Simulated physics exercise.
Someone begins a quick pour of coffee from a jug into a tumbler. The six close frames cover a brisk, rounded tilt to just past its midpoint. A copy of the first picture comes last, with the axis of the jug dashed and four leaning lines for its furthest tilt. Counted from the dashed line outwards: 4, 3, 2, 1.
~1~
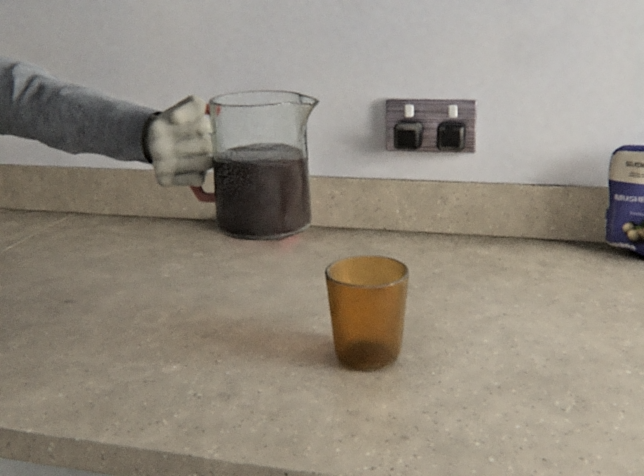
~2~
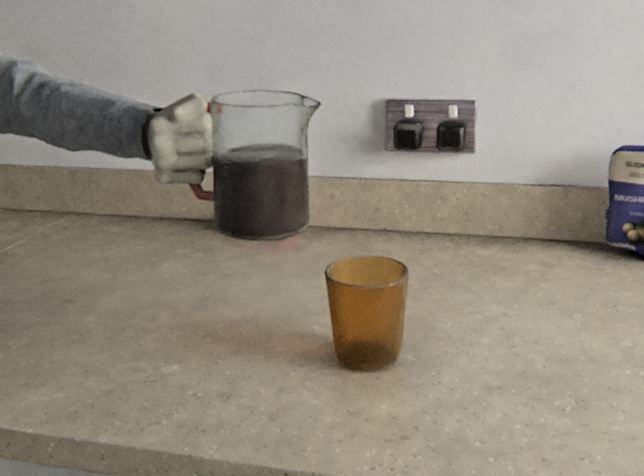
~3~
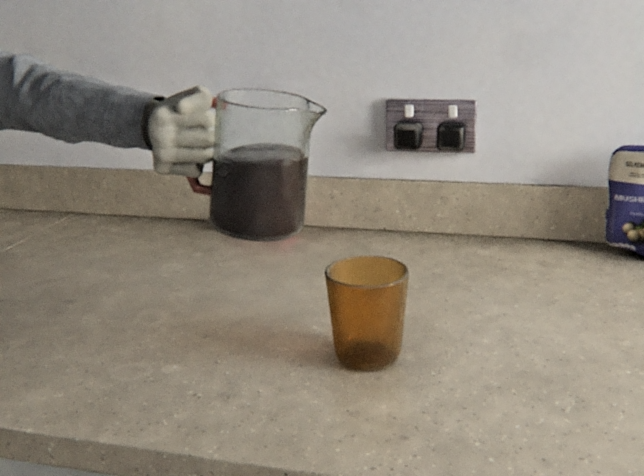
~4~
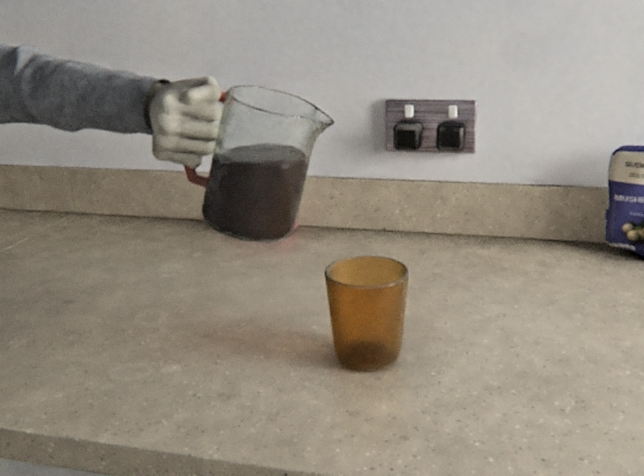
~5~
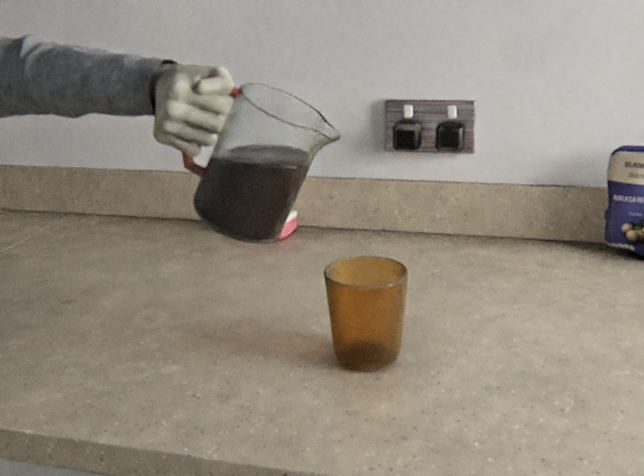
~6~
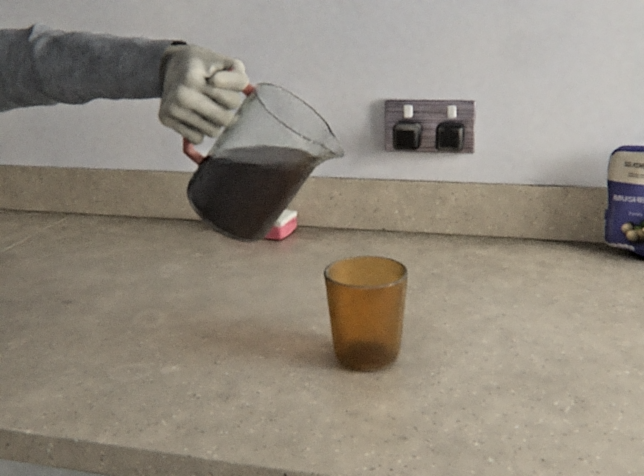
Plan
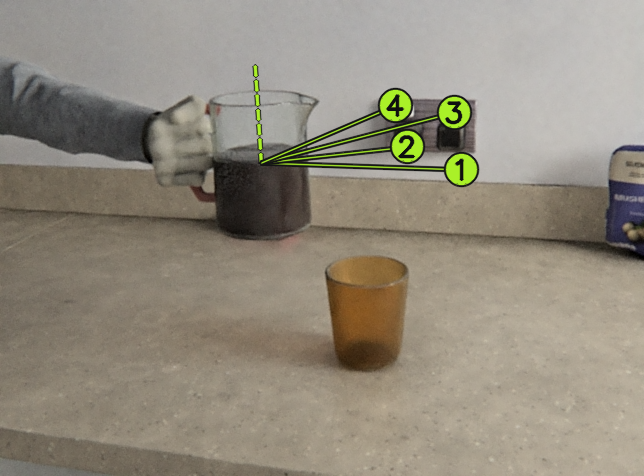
A gloved hand lifts and tilts a glass jug of dark liquid rightward near an amber tumbler.
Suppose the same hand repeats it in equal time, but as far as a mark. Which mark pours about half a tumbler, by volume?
I would pick line 3.
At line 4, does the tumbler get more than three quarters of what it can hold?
No, less.
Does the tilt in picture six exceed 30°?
Yes.
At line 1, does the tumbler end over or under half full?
Over half.
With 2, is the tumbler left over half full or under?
Over half.
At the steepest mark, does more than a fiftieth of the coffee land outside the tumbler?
Yes, it does.
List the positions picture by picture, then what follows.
The first picture shows upright, lip at (317, 102); rim of the tumbler round (367, 270); nothing has left yet.
The second picture shows upright, lip at (319, 104); nothing has left yet.
The third picture shows tipped about 8°, lip at (324, 111); nothing has left yet.
The fourth picture shows tipped about 16°, lip at (332, 122); nothing has left yet.
The fifth picture shows tipped about 27°, lip at (338, 138); nothing has left yet.
The sixth picture shows tipped about 38°, lip at (342, 154); nothing has left yet.
In lime, 1 at (444, 169); 2 at (390, 149); 3 at (438, 116); 4 at (380, 112).
If 1 is chosen, the tumbler ends with about 77 % of what it can hold; 17 % of the coffee is spilt.
If 2 is chosen, the tumbler ends with about 71 % of what it can hold; 6 % of the coffee is spilt.
If 3 is chosen, the tumbler ends with about 53 % of what it can hold; 3 % of the coffee is spilt.
If 4 is chosen, the tumbler ends with about 32 % of what it can hold.
